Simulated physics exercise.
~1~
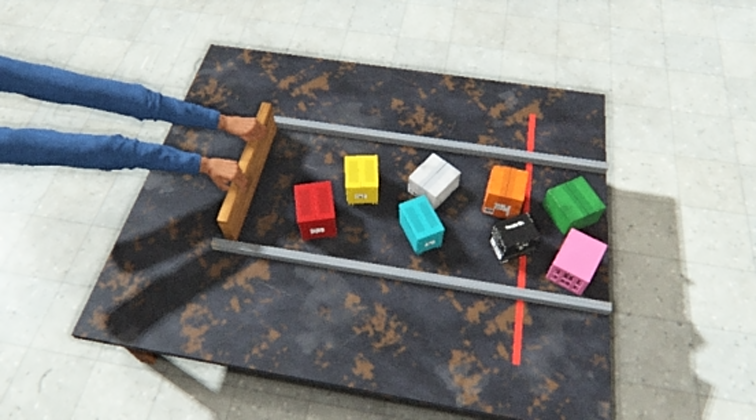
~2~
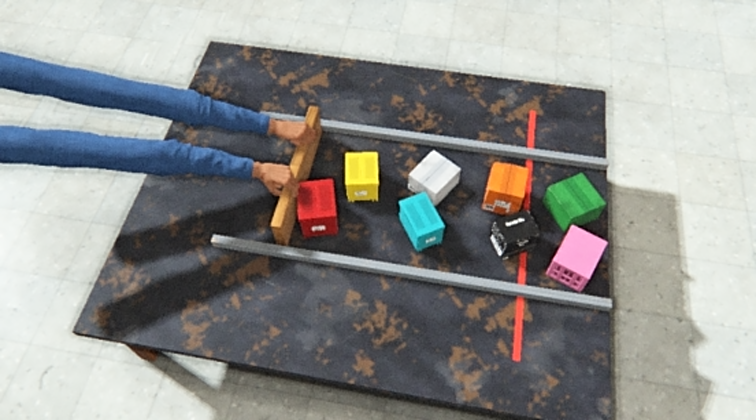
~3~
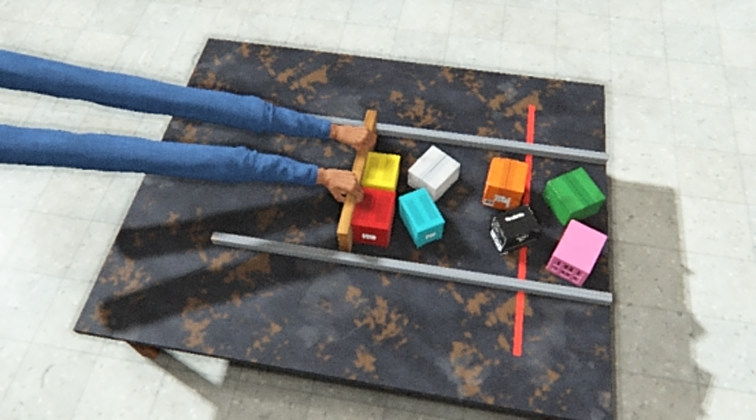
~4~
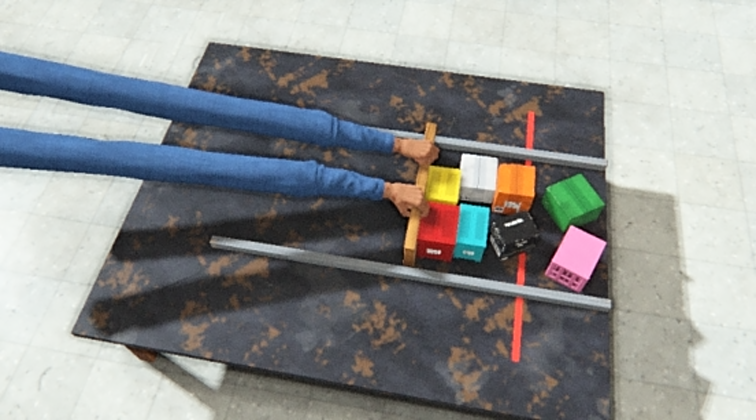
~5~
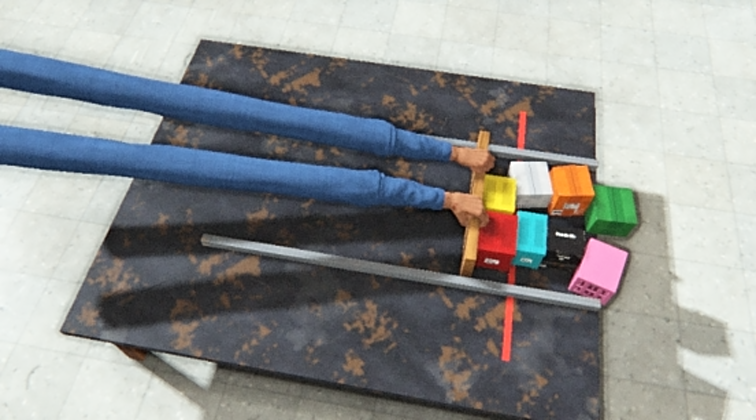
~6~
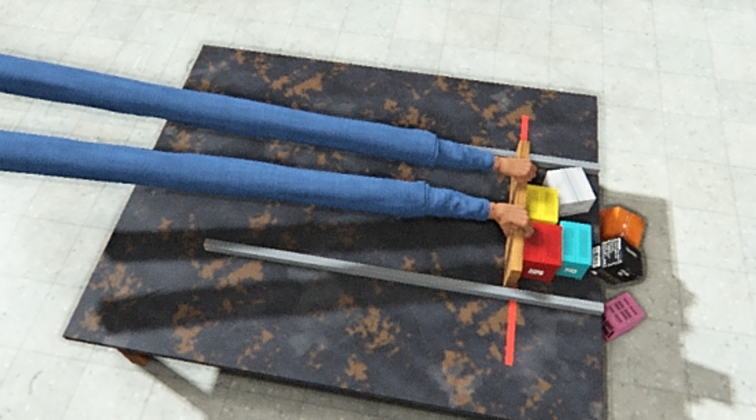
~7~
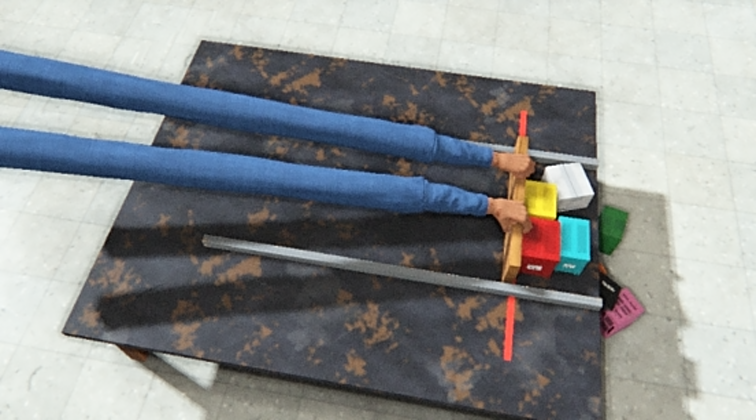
A wooden plank pushed by two hands shoves colourful boxes right until four drop off.
